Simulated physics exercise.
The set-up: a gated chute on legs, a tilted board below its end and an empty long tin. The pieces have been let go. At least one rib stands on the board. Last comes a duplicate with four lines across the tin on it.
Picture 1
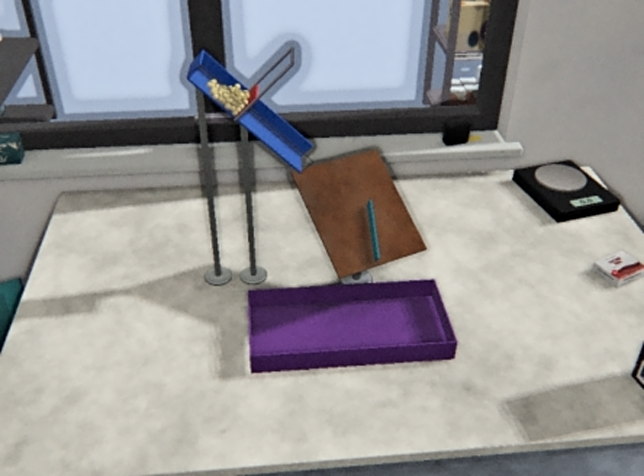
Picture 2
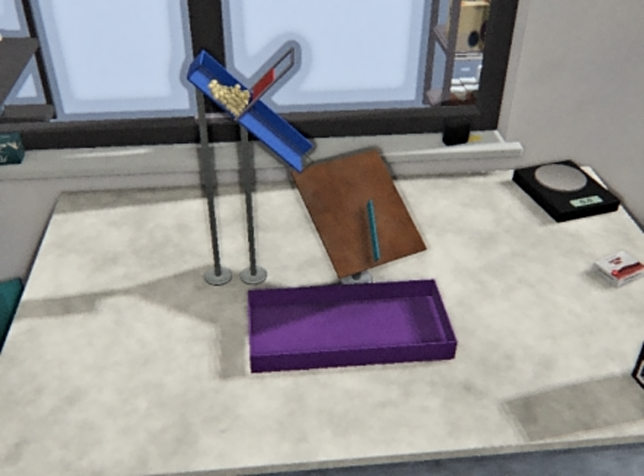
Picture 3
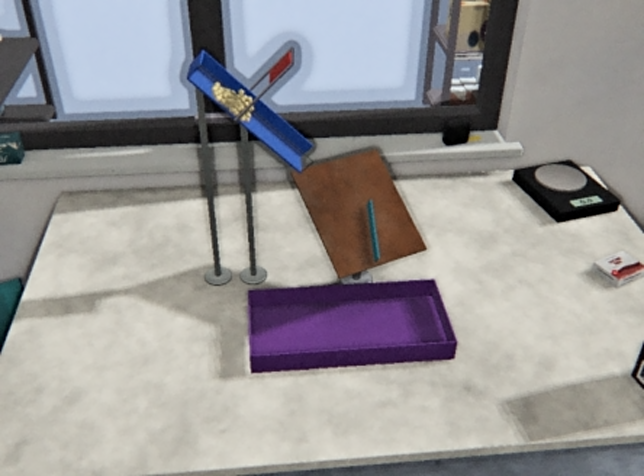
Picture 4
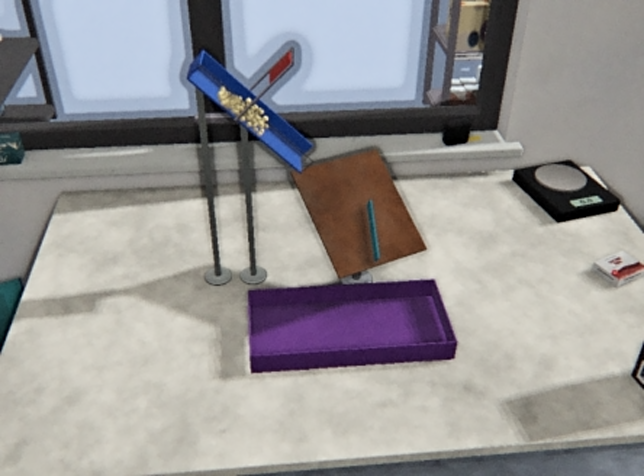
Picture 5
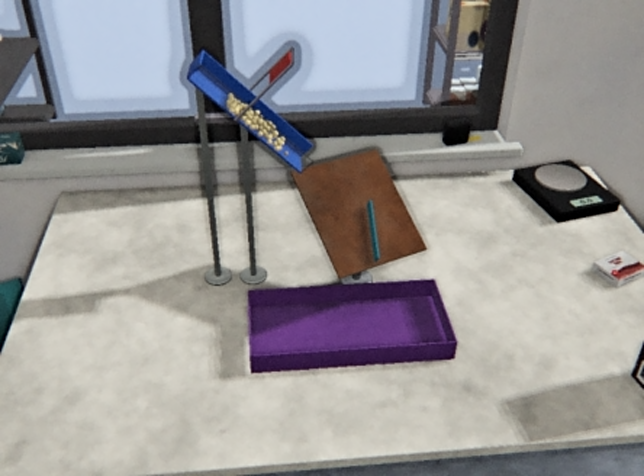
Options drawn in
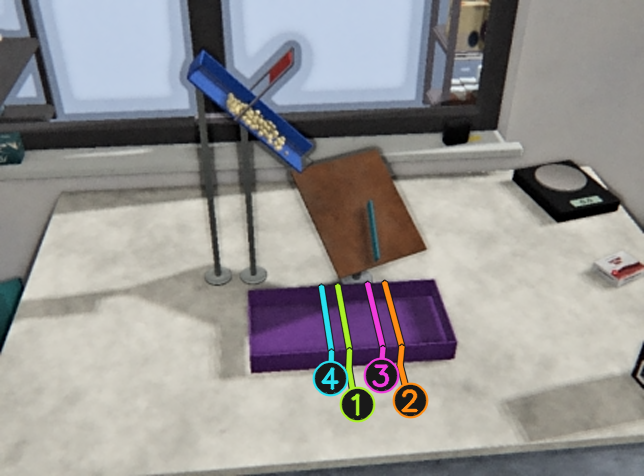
On a pale worktop, a red gate lifts and pale pieces slide down a blue chute.
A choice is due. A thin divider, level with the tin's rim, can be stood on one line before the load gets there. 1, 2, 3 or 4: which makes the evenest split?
Use line 3.
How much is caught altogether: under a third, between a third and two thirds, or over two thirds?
It is over two thirds.
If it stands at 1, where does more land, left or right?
More lands on the right.
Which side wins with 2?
More lands on the left.
On the marked copy, line 1 crosses the front rim at (349, 349); line 2 crosses the front rim at (401, 345); line 3 crosses the front rim at (382, 347); line 4 crosses the front rim at (331, 350).
Choosing 1, of what is caught, none at all on the left of the divider, the whole lot on the right.
Choosing 2, of what is caught, all but a few on the left of the divider, a small share on the right.
Choosing 3, of what is caught, close to half on the left of the divider, close to half on the right.
Choosing 4, of what is caught, none at all on the left of the divider, the whole lot on the right.
